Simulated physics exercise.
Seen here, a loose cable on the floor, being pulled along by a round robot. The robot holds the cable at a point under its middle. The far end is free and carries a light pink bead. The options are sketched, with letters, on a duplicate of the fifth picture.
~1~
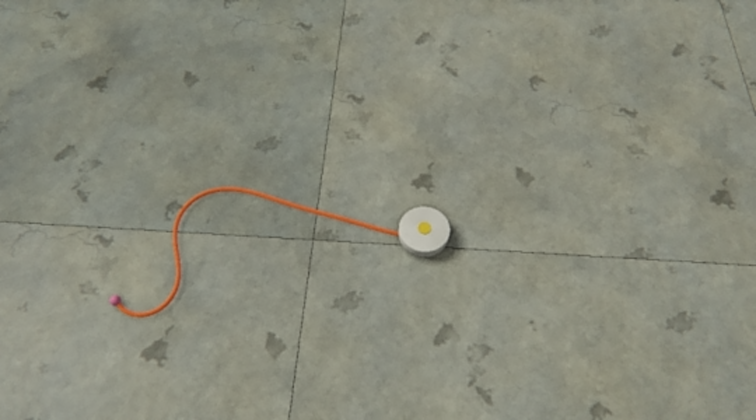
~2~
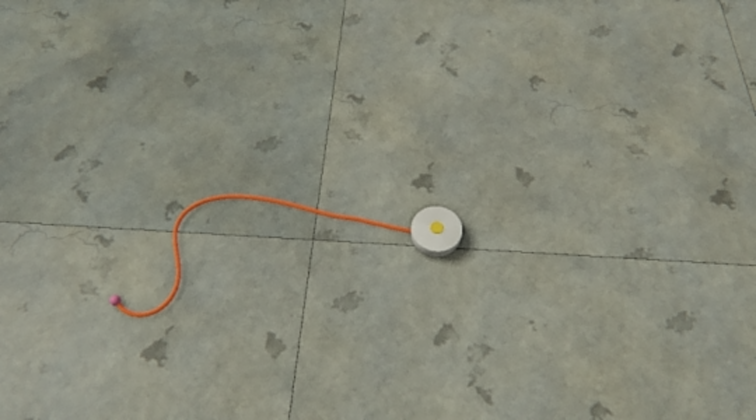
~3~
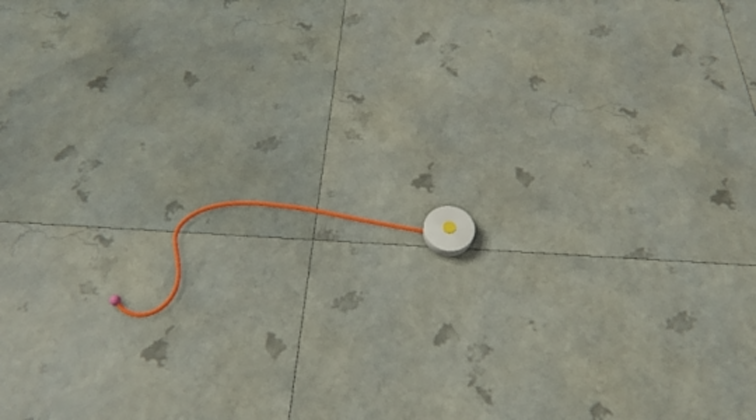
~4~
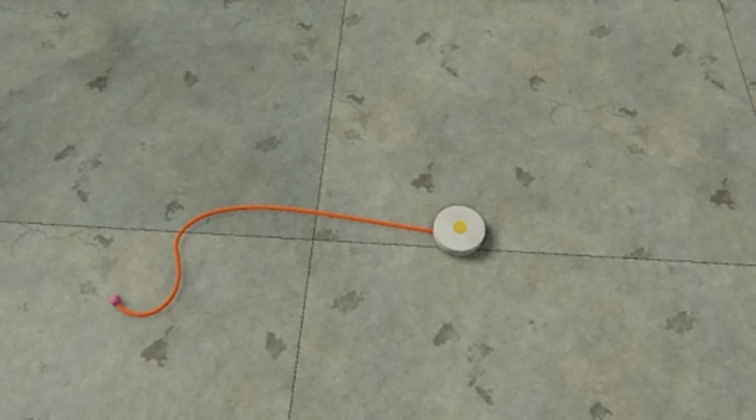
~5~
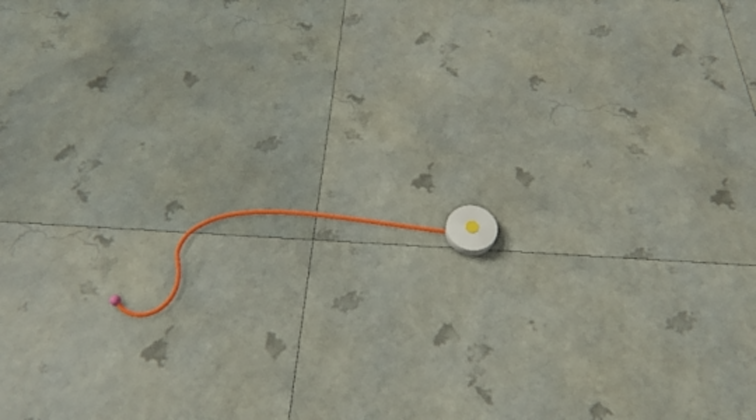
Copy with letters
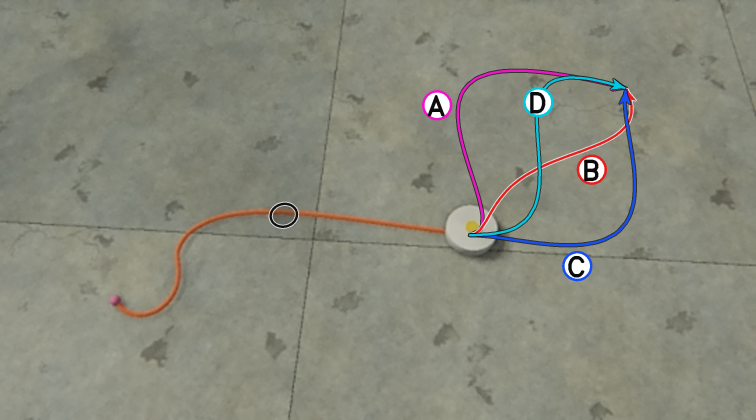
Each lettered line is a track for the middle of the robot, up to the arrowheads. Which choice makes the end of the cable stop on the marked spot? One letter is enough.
It should follow A.
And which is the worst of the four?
That is C.
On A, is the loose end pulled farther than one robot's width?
Yes.
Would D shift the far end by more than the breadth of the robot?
Yes.
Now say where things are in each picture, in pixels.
In the first picture, free end (115, 301); robot (424, 232).
In the second picture, robot (436, 232); free end (115, 301).
In the third picture, robot (448, 232); free end (115, 301).
In the fourth picture, robot (459, 231); free end (115, 301).
In the fifth picture, robot (471, 231); free end (115, 301).
On the marked copy, A from (470, 235) via (463, 91) to (626, 88); B from (470, 235) via (565, 157) to (627, 90); C from (470, 235) via (628, 219) to (626, 91); D from (470, 235) via (538, 137) to (624, 88); the ring at (284, 215).
Taking A. A third of the way, robot (460, 121), middle of the cable (294, 219), free end (115, 301).
Two thirds of the way, robot (534, 66), middle of the cable (380, 153), free end (213, 258).
When it is over, robot (629, 83), middle of the cable (452, 131), free end (285, 213); the free end is on the ring.
As for the rest, B leaves the free end at (298, 241); C leaves the free end at (314, 260); D leaves the free end at (296, 241).
